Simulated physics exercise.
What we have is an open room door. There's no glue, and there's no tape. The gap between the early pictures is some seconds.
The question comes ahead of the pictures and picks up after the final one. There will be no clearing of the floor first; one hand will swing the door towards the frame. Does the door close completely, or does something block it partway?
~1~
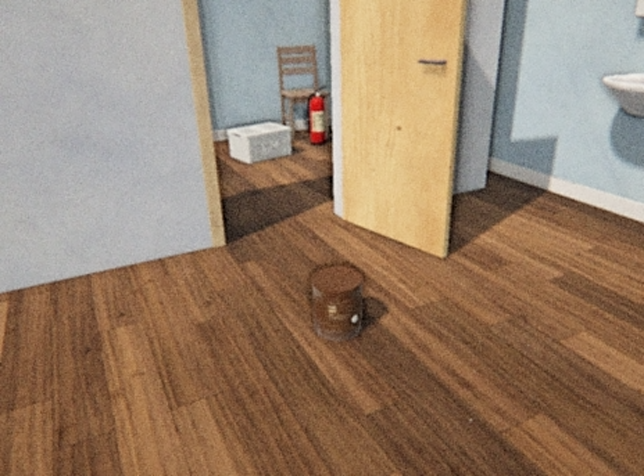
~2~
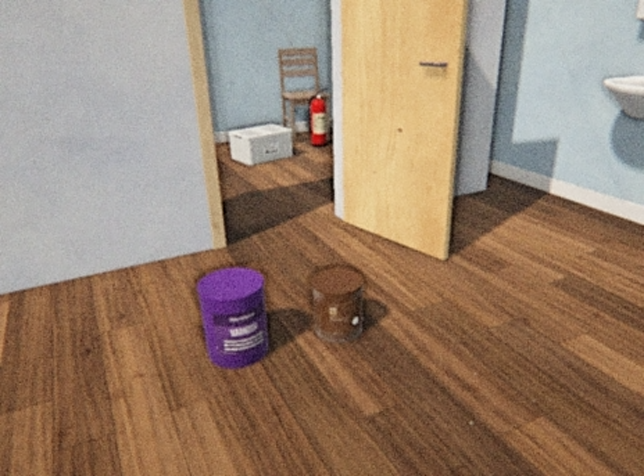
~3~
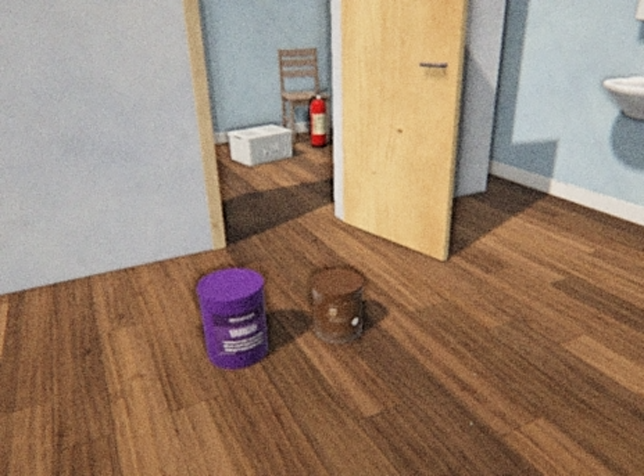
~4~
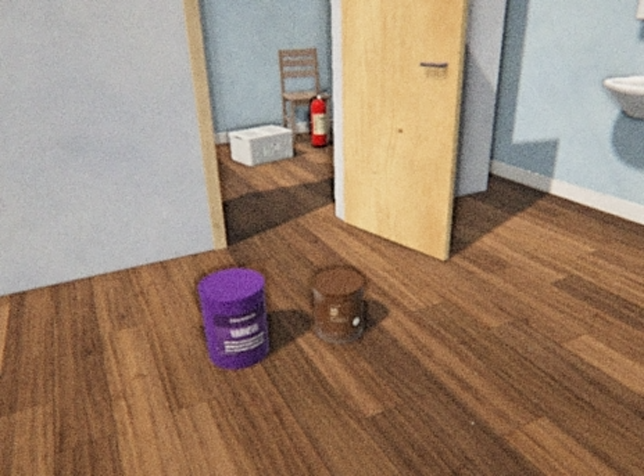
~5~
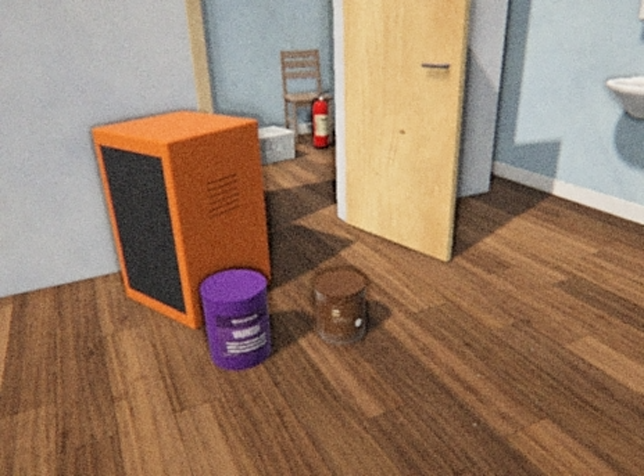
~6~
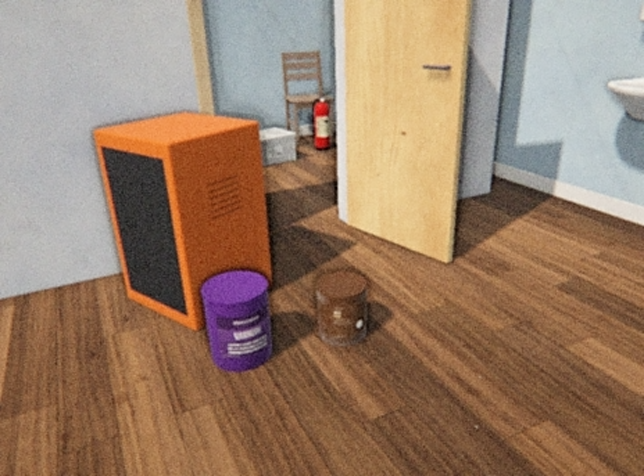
Sure enough, the door completes its swing here.
Then, 0.60 s past the last view, door at 81°.
Then, 1.00 s past the last view, door at 48°.
Then, 1.40 s past the last view, door at 10°.
Finally, door at 0°; all 3 still in place. Final places as the last picture's camera would see them, orange appliance near (190, 215).
